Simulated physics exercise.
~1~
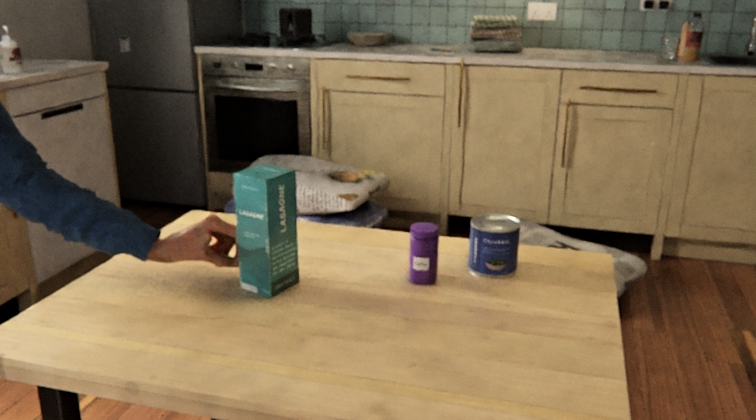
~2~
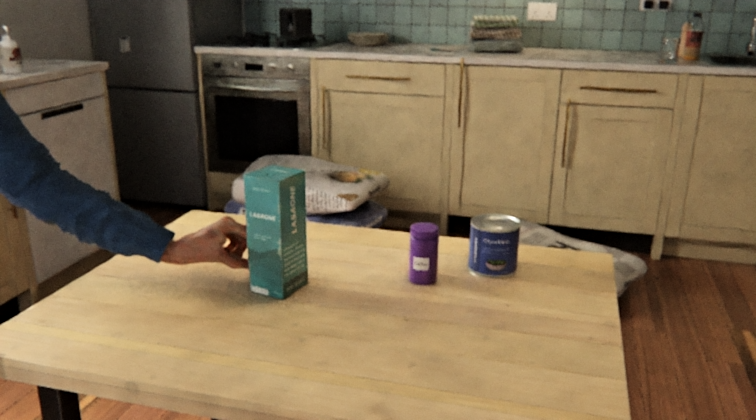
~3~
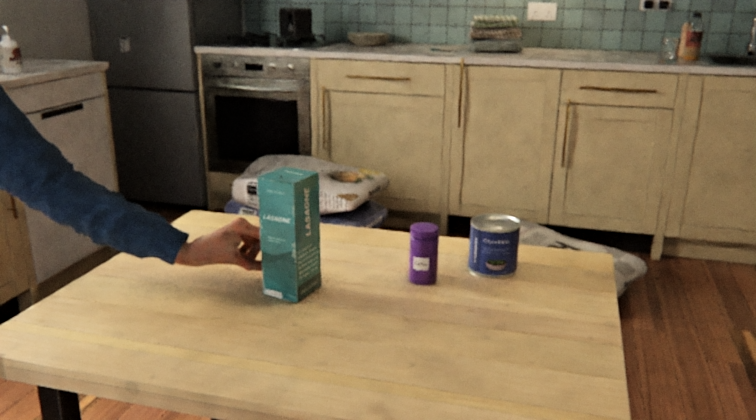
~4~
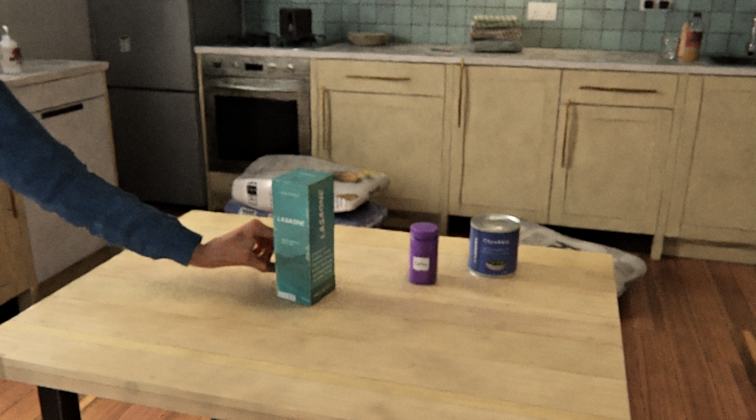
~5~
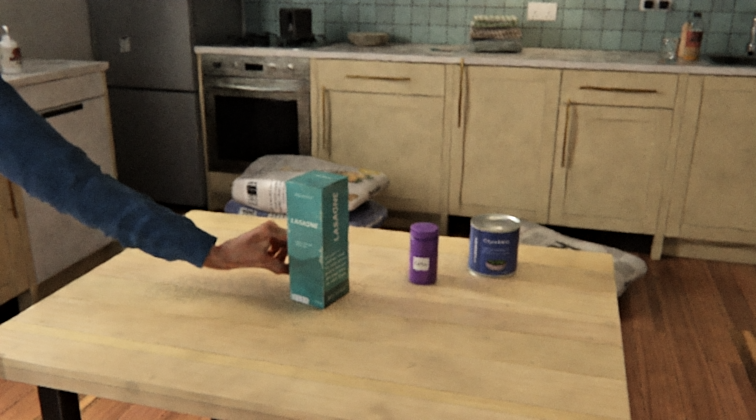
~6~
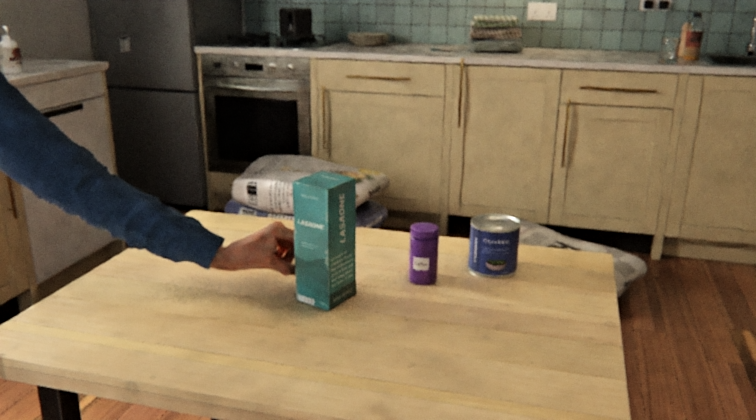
A turquoise carton stands upright toward the left of a wooden table in a kitchen, with the fingers of a blue-sleeved arm at its left side. To its right stand a purple shaker and a blue tin. The hand pushes the carton to the right, and it slides a little across the tabletop. The arm keeps reaching in from the left, and the carton moves on until it has shifted about its own width. It ends upright, still short of the shaker and tin, which have not moved, with the hand beside it.
